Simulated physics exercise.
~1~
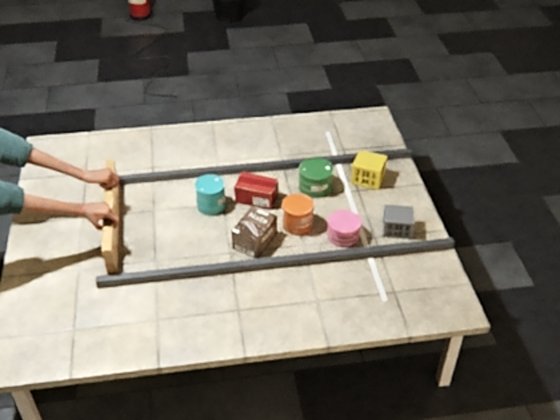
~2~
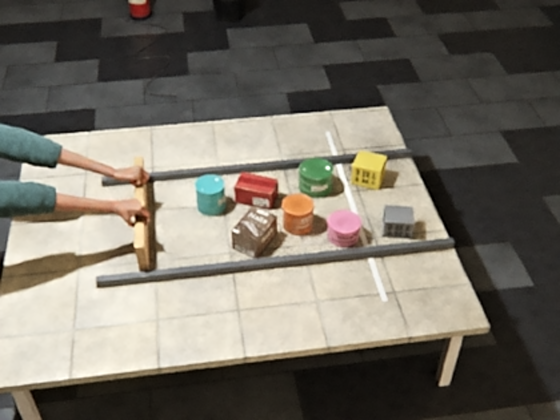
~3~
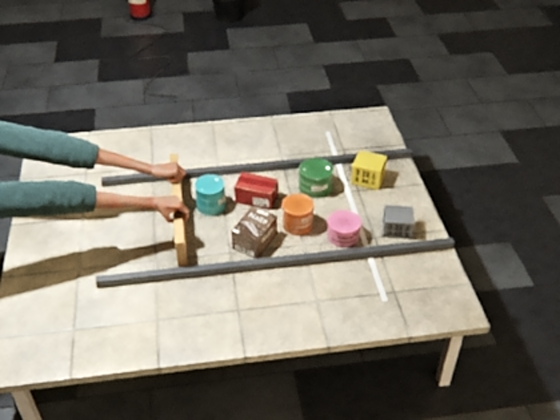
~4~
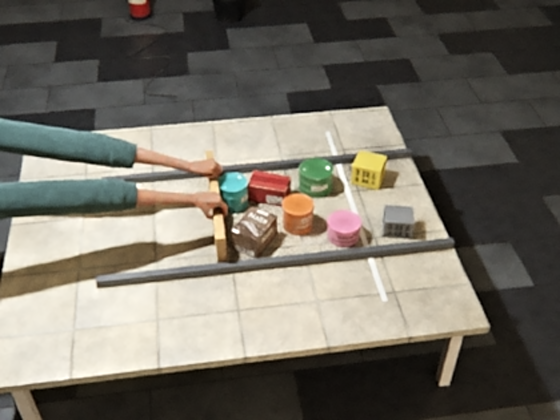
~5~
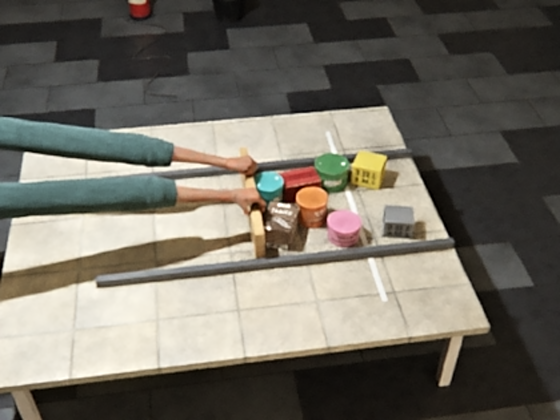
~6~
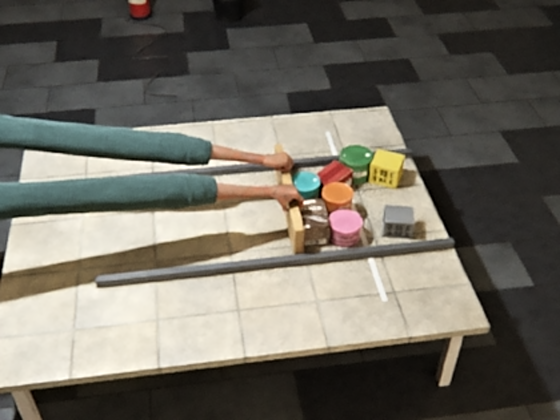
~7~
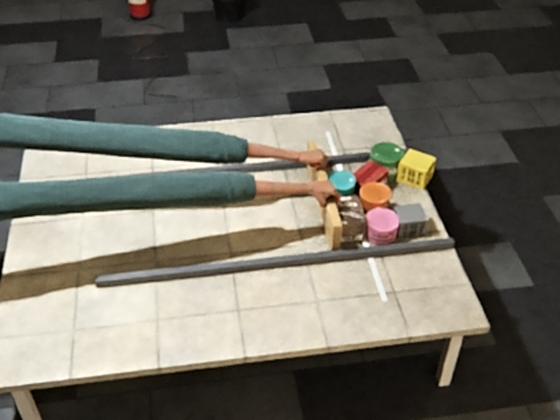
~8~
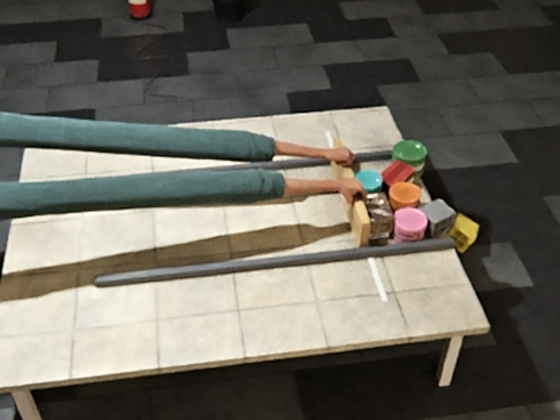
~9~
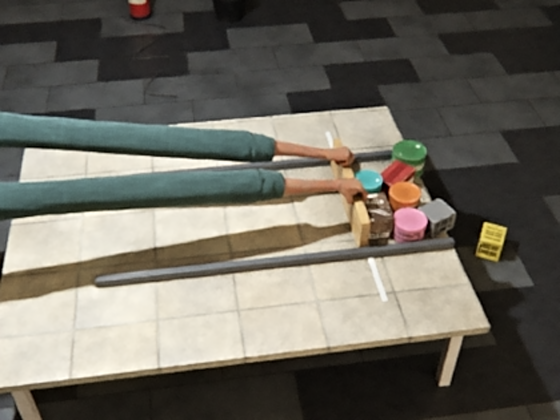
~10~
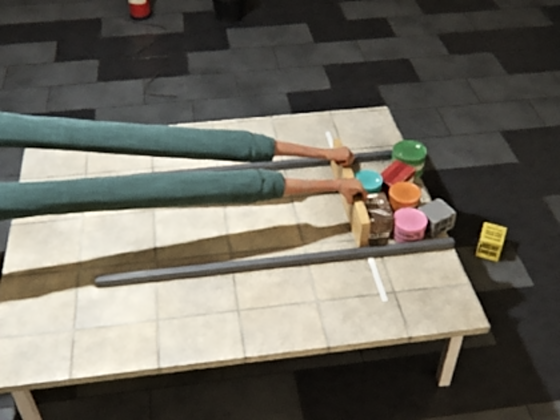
Two hands pushed a wooden plank rightward between two rails on a tiled table, sweeping a cluster of colorful boxes and canisters toward the far edge, until the yellow crate tumbled onto the floor and the rest stayed bunched at the edge.
